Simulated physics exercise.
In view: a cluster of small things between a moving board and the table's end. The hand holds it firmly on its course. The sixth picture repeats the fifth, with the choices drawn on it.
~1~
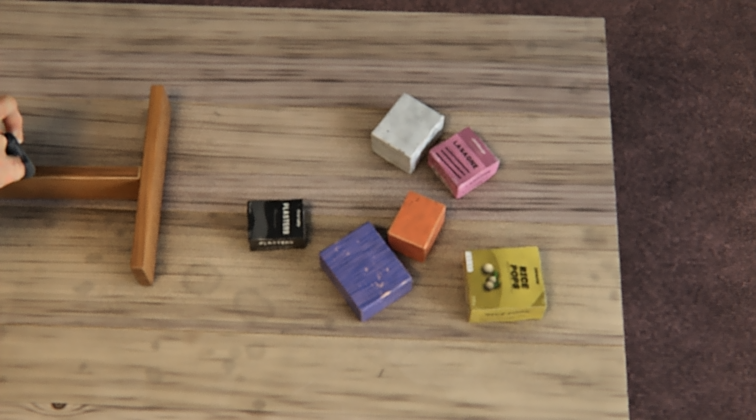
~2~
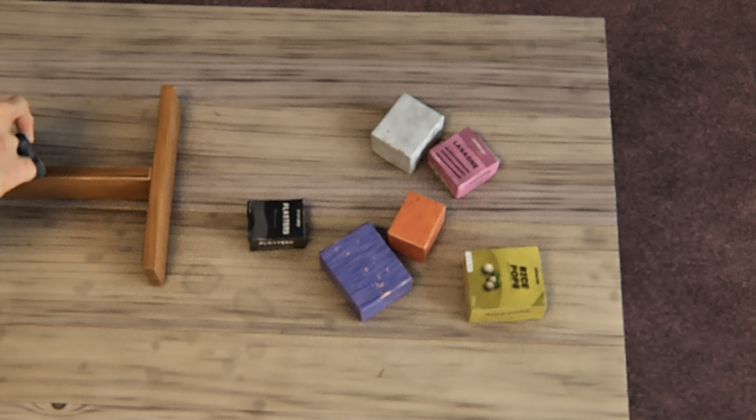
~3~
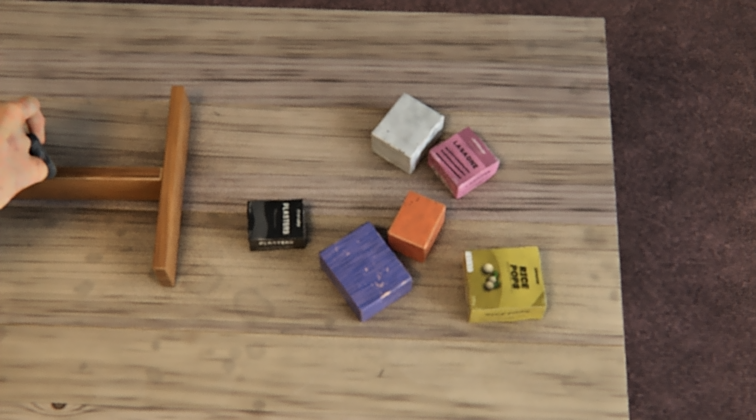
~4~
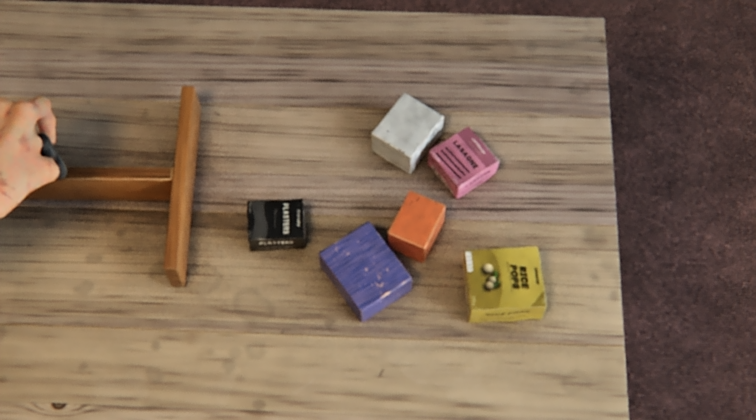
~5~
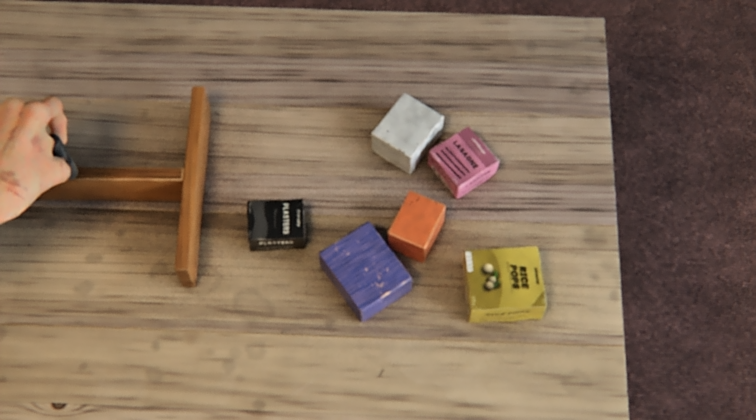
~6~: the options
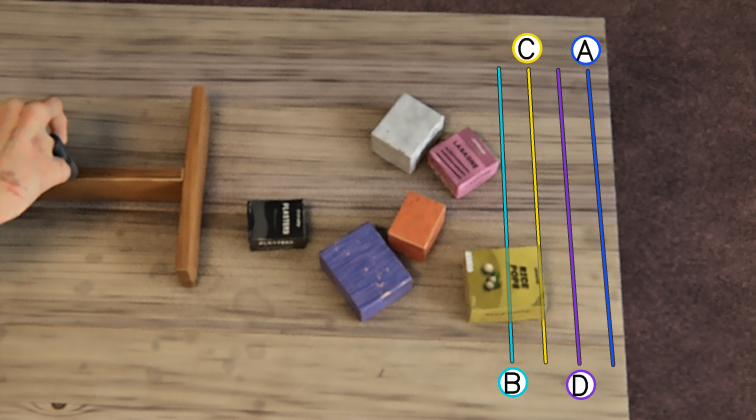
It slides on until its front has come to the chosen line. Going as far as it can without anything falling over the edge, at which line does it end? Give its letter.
B is the last safe line.
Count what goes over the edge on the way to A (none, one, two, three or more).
In all, three or more.
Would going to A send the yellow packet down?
By then, yes.
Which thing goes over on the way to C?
The yellow packet goes over.
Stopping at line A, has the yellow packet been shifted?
By then, yes.
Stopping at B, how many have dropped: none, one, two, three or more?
By then, none.
On the marked copy, A at (600, 209); B at (505, 206); C at (537, 207); D at (568, 208).
With B. Early on, board (302, 178); blue block (372, 276); black box (338, 221).
Further on, board (414, 181); yellow packet (521, 286); pink packet (498, 167).
At the end, board (503, 184); yellow packet (612, 289); orange block (586, 232); nothing has fallen.
As for the rest, A drops the yellow packet, white block, blue block, black box, pink packet and orange block; C drops the yellow packet; D drops the yellow packet, pink packet and orange block.
